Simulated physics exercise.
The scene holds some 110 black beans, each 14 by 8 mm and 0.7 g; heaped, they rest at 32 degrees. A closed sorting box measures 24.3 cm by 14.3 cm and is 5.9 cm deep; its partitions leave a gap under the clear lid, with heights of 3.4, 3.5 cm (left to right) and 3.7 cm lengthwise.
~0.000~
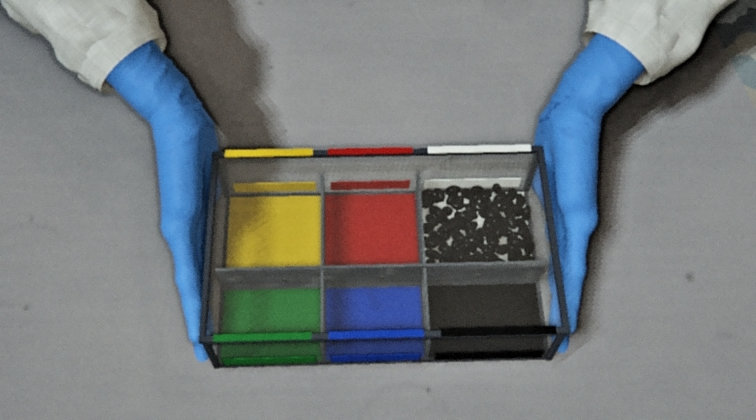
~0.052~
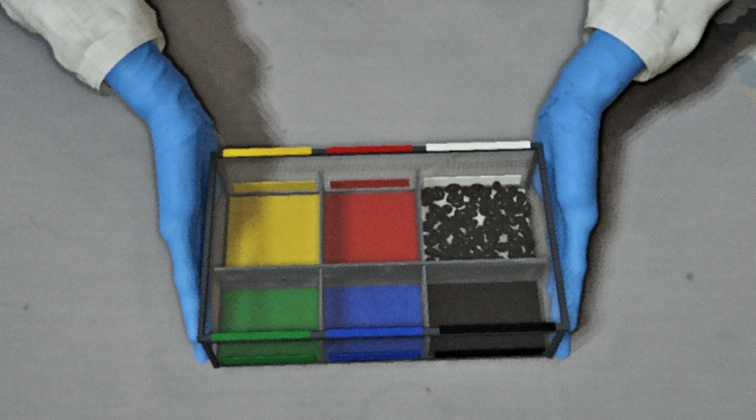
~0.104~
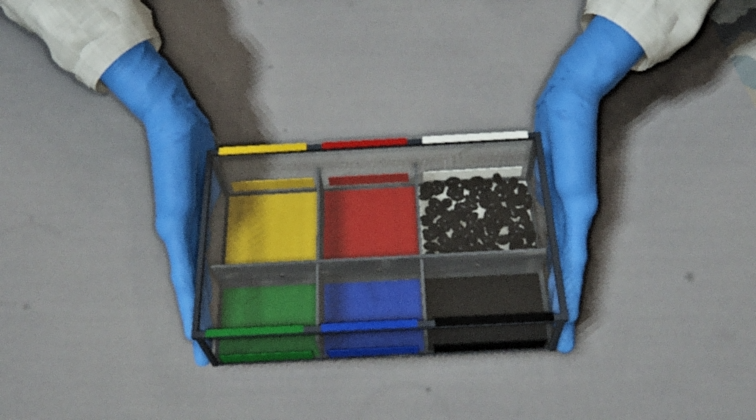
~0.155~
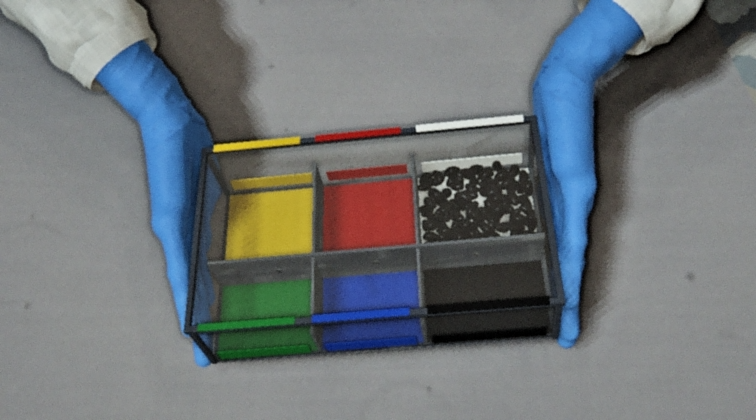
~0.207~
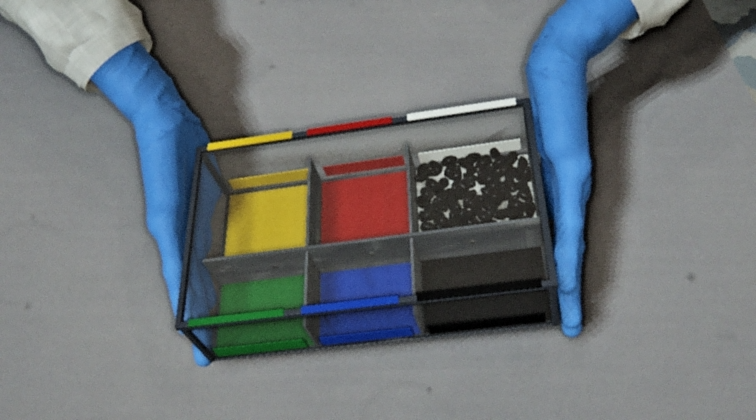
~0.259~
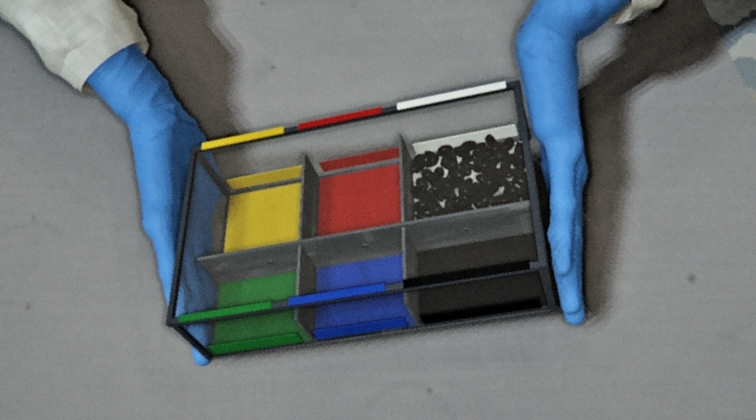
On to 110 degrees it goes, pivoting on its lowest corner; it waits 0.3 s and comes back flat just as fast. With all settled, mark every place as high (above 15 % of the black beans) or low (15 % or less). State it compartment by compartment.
Red compartment: Low; blue compartment: Low; green compartment: Low; yellow compartment: High; white compartment: Low; black compartment: Low.
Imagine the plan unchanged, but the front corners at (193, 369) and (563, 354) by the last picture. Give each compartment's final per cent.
Each compartment ends with, in per cent, red 0, blue 55, green 25, yellow 0, white 0 and black 25.
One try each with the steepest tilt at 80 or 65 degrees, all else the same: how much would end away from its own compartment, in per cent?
Some 50 and some 15 per cent, respectively.
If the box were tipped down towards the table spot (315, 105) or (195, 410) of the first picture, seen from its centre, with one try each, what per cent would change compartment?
Around 20 % for the first direction, around 100 % for the second.
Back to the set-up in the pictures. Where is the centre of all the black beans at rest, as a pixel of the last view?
Look around (262, 222) in the last picture.
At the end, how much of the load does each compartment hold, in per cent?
Final shares in percent: Red 0, blue 0, green 0, yellow 100, white 0, black 0.
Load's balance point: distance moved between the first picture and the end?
It shifts some 17.0 cm.
After 1.48 s, tilt 110 degrees; red 15 %, yellow 75 %, white 5 %.
After 2.29 s, tilt 56 degrees; yellow 100 %.
After 3.11 s, tilt 0 degrees; yellow 100 %.
In the end, at 3.5 s, red 0 %, blue 0 %, green 0 %, yellow 100 %, white 0 %, black 0 %.
